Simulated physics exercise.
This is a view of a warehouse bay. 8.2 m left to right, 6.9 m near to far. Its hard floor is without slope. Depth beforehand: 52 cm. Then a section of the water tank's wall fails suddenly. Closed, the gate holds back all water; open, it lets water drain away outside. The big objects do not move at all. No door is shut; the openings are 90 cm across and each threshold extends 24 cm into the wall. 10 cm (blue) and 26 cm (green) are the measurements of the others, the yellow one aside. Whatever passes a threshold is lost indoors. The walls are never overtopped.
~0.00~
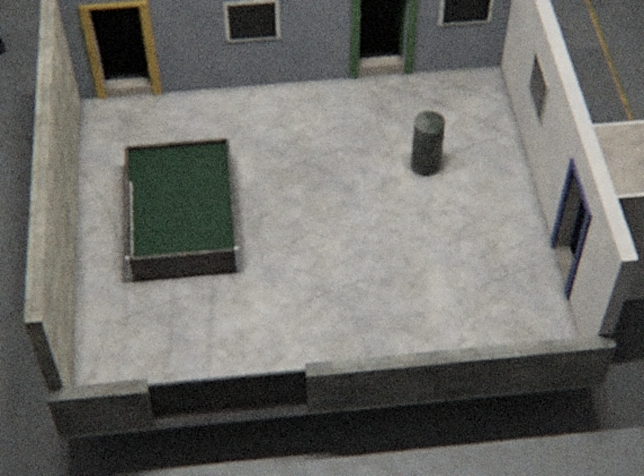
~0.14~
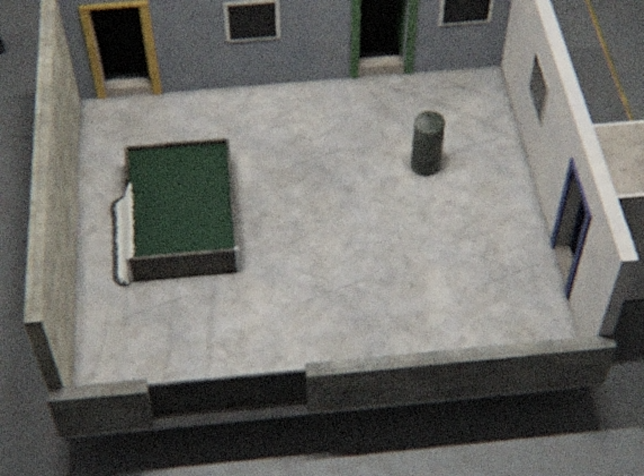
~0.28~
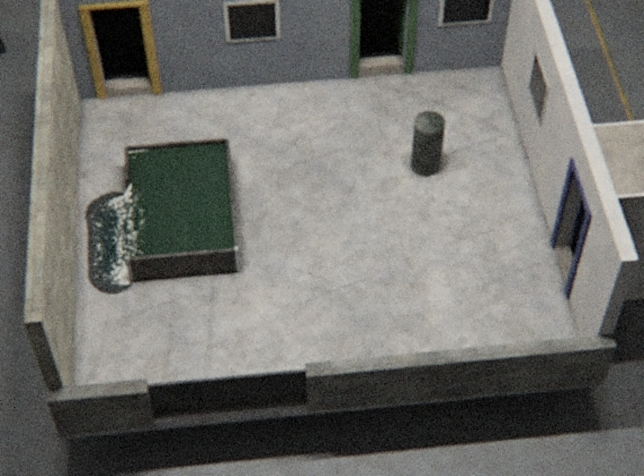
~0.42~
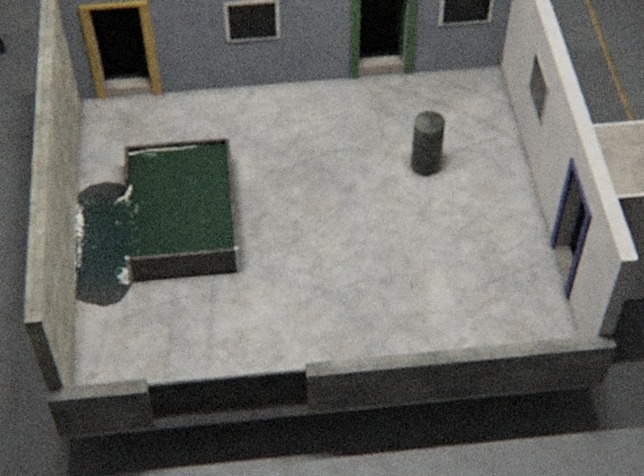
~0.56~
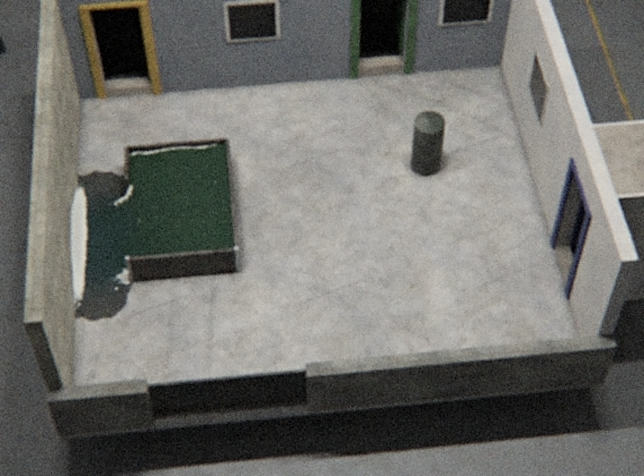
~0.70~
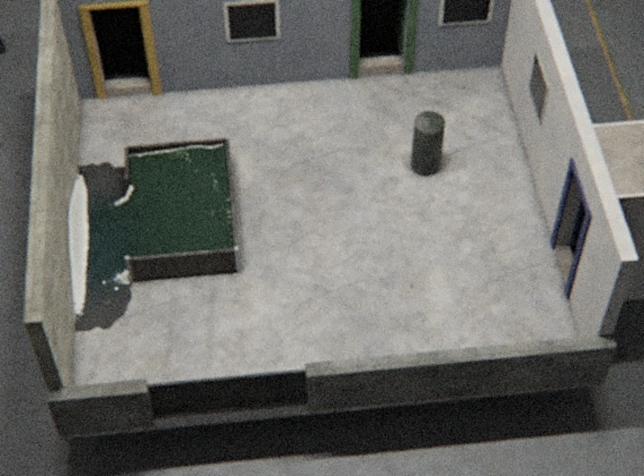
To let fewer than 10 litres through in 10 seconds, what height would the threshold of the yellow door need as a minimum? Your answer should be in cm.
I would say about 18 cm.
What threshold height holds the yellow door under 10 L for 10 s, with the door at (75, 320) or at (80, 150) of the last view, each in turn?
About 17 and 6.5 cm.
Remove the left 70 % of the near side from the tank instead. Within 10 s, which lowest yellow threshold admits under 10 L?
In that case about 6.5 cm.
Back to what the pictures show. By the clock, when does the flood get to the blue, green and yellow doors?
Times: Blue = 6.0 s, green = 4.5 s, yellow = 1.8 s.
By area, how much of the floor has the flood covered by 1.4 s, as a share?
Some 10 per cent is wet.
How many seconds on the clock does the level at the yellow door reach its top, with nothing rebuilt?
At roughly 2.6 s.
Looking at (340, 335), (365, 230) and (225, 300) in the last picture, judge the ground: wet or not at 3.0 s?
So, in order, I'd say stayed dry, then stayed dry, then stayed dry.
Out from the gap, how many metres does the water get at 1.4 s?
It gets close to 3.2 metres out.
After 1.4 s water covers 10 % of the floor, deepest (43 cm) near (77, 250); it has not reached the yellow door.
After 3.0 s water covers 25 % of the floor, deepest (30 cm) near (74, 404); 22 cm at the yellow door, 0 litres in over its 22 cm threshold.
After 10.0 s water covers 100 % of the floor, deepest (9 cm) near (536, 201); 8 cm at the yellow door, 1 litre in over its 22 cm threshold.
At the yellow door as built, the water arrived by 1.9 s and peaked near 23 cm at 2.6 s.
Run again over the same 10 s with other heights there, 26 litres in over 15.5 cm, 2 litres over 21 cm. The limit of 10 litres is kept from about 18 cm up.
